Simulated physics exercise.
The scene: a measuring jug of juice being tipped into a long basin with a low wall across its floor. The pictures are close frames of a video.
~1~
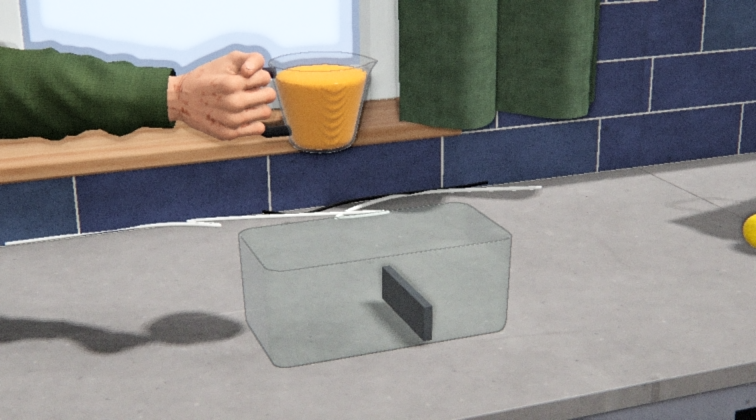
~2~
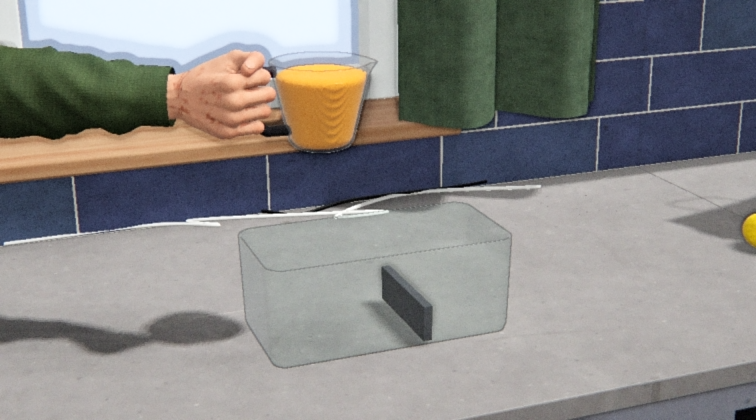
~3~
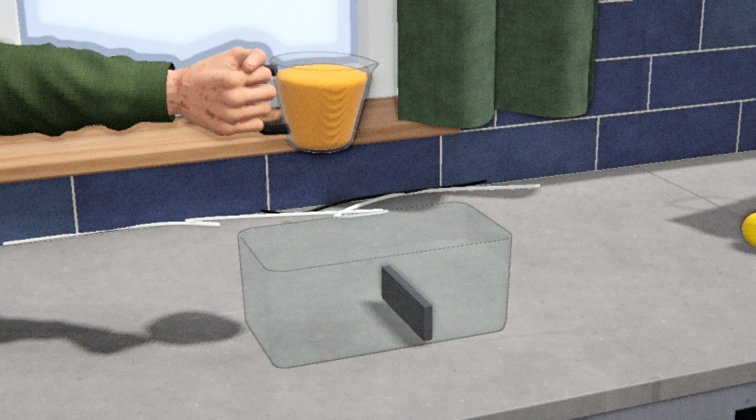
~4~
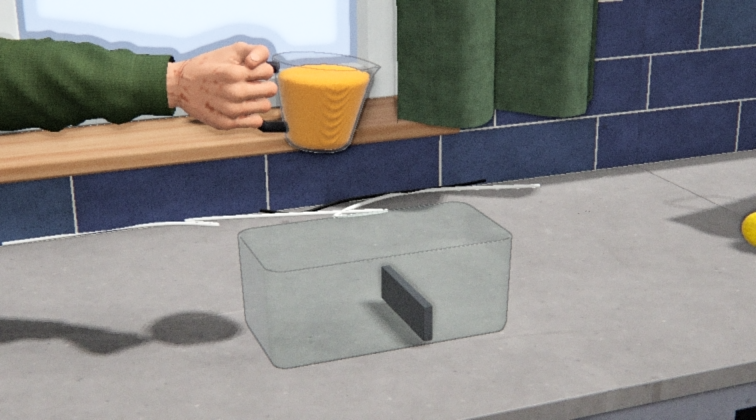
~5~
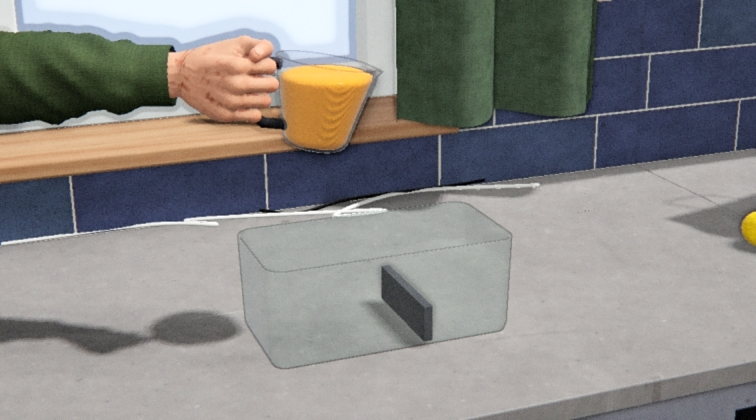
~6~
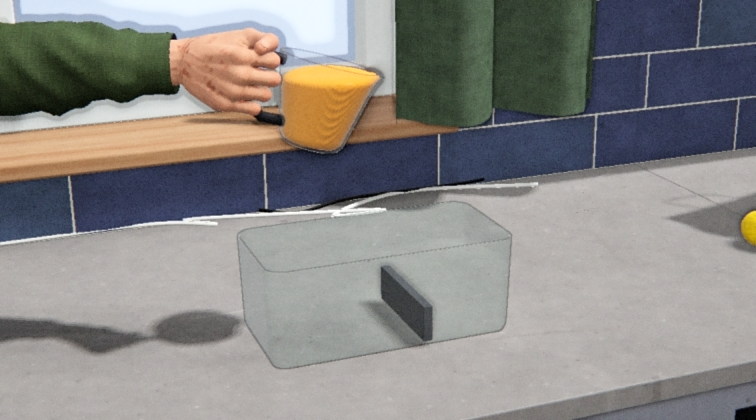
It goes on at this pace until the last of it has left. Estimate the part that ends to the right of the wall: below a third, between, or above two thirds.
In the end over two thirds is right of the wall.
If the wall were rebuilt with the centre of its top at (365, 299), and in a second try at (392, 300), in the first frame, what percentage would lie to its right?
The first gives 90 %, the second 80 %.
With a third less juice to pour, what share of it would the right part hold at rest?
About 70 per cent.
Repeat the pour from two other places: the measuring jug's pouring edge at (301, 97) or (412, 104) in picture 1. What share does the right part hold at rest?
About 5 and 80 per cent.
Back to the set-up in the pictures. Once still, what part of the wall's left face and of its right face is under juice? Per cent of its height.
Near 10 on the left, 60 on the right.
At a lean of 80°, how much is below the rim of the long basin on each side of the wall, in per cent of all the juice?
Some 0 per cent left and 20 right.
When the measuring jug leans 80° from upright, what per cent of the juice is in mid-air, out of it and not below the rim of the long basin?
It comes to 30 per cent or so.
A moment on, the measuring jug is tipped on its side and 50 per cent is still to pour, 0 is left of the wall and 18 right of it.
Next, the measuring jug is tipped right over and 2 per cent is still to pour, 12 is left of the wall and 78 right of it.
Then the measuring jug is tipped right over and 0 per cent is still to pour, 20 is left of the wall and 77 right of it.
Later the measuring jug is tipped right over and 0 per cent is still to pour, 20 is left of the wall and 77 right of it.
At rest 20 per cent lies left of the wall, 78 right of it and 2 outside.
